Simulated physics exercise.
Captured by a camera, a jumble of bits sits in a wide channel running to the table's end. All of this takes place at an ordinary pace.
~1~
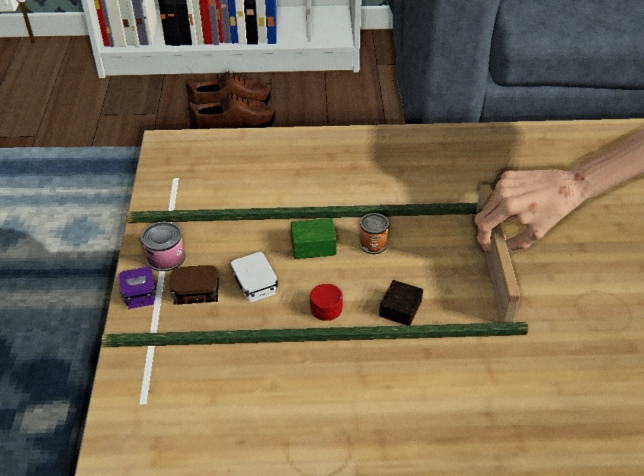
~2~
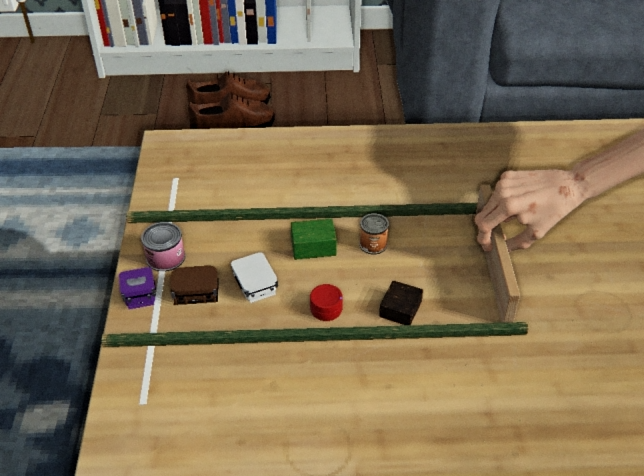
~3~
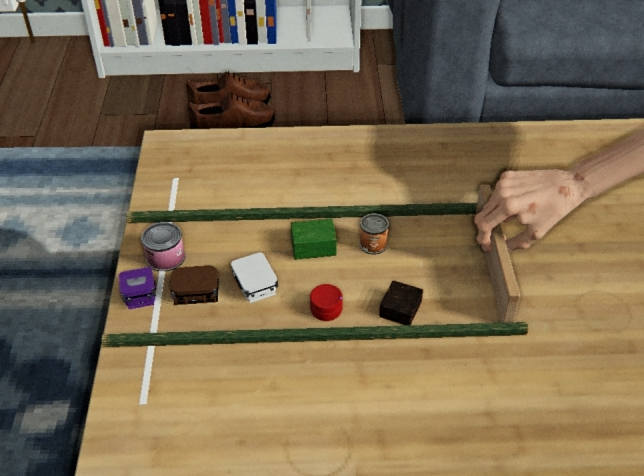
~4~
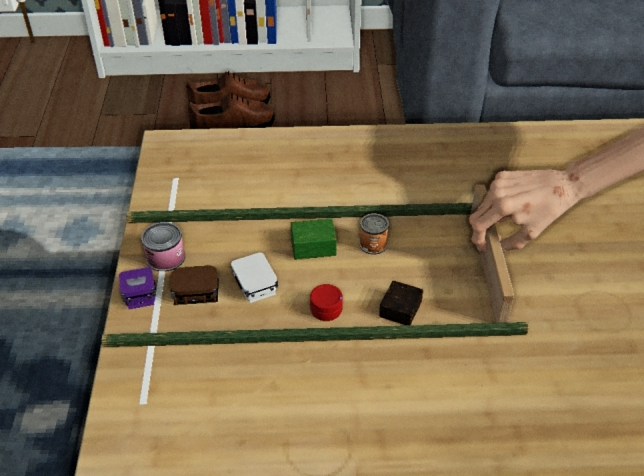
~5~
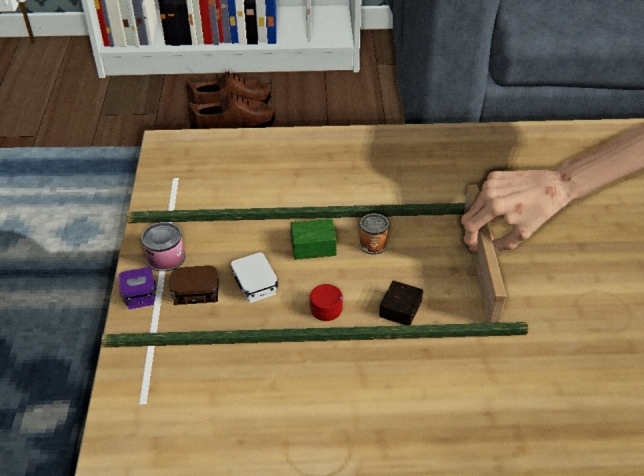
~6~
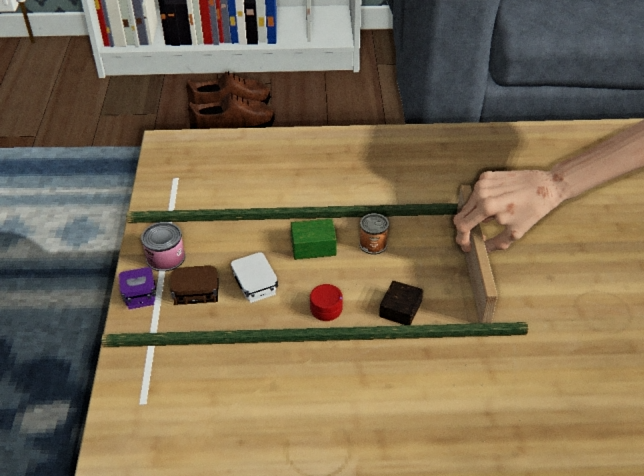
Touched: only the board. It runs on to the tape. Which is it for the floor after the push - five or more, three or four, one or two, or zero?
The number that tip off is going to be more than two but under five.
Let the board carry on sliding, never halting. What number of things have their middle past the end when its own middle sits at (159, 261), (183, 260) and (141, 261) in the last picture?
The counts: 5, 2 and 5.
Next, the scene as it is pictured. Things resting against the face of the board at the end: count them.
3 in contact.
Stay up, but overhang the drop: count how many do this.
Looks like 2 of them.
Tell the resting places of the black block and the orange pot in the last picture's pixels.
Final pixels, roughly: (138, 315) for the first, (150, 241) for the other.
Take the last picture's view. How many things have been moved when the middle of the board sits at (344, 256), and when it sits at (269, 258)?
At that stage 4; at the next, 5.
Early on, none off yet; purple case at rest near (138, 289); pink pot at rest near (164, 247); brown case at rest near (195, 285).
Finally, the number that fall off is three or four; lost, brown case, pink pot and purple case.
